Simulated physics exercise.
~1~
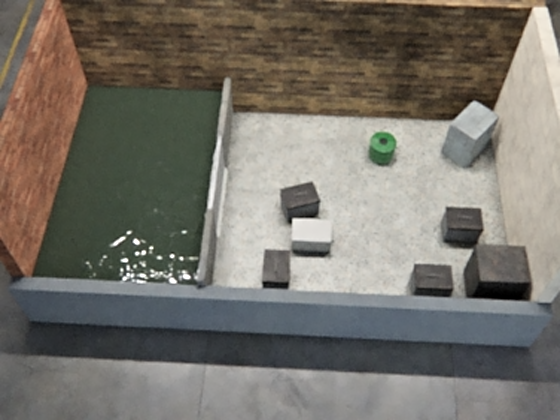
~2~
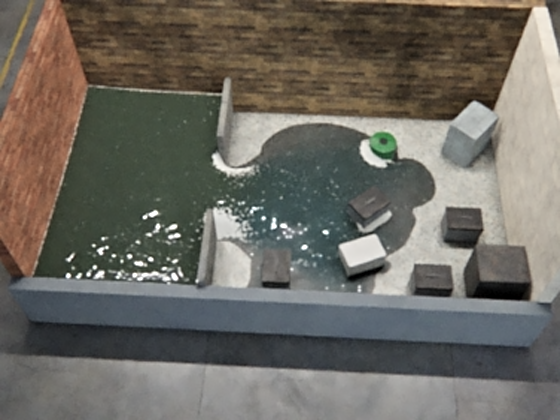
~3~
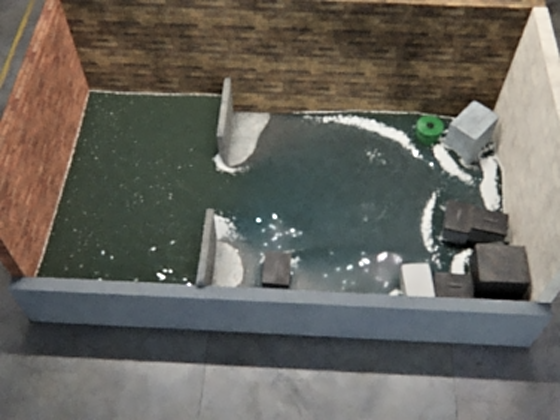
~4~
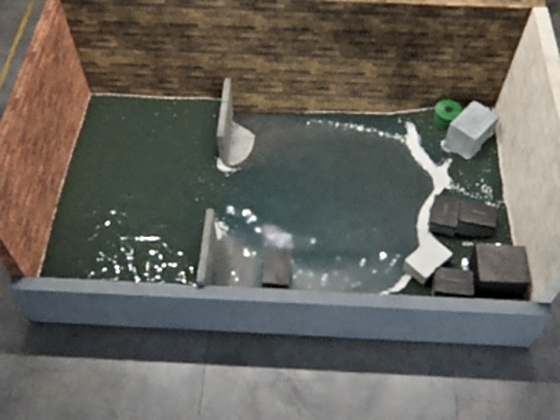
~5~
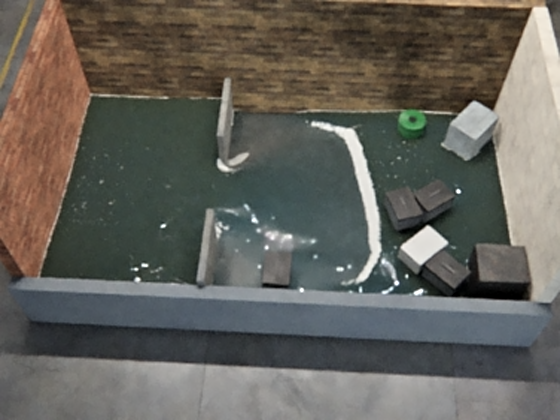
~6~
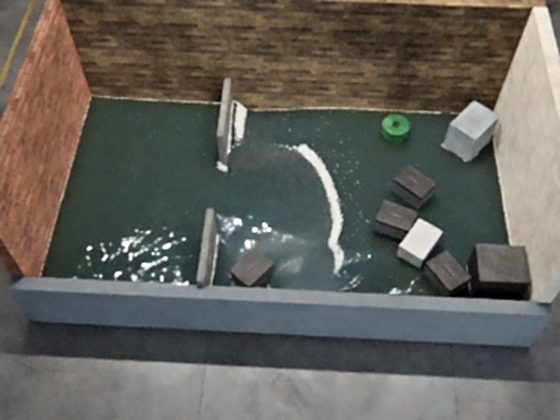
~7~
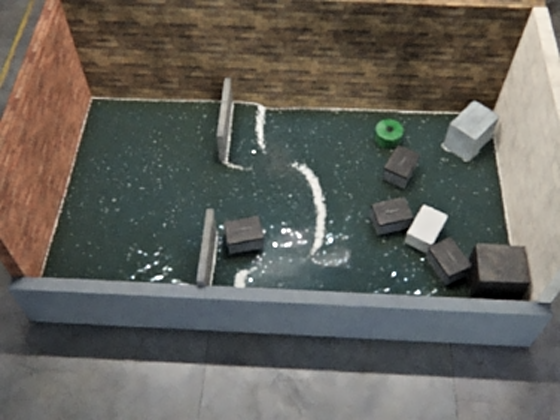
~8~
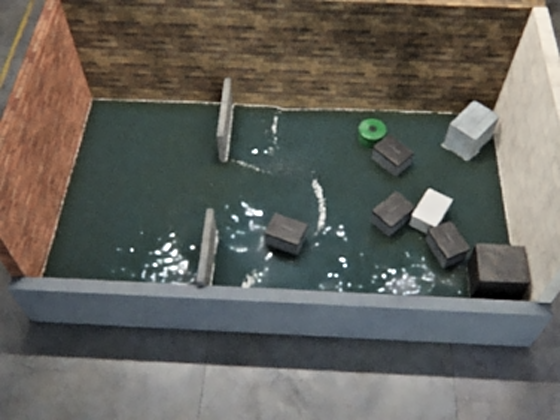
Dark green water fills the left side of a walled, open-topped box, seen from above, with a brick wall at the left, a pale wall at the right and a low grey front. Right of a partition, a green tub, dark boxes, a white box and a grey block sit on a dry pale floor. The middle of the partition opens and water spreads rightward, pushing the tub and several boxes toward the far right. A foamy line then rolls back leftward, and the tub and boxes drift after it. Finally the water calms across both sides, with the tub and boxes scattered over the right side.
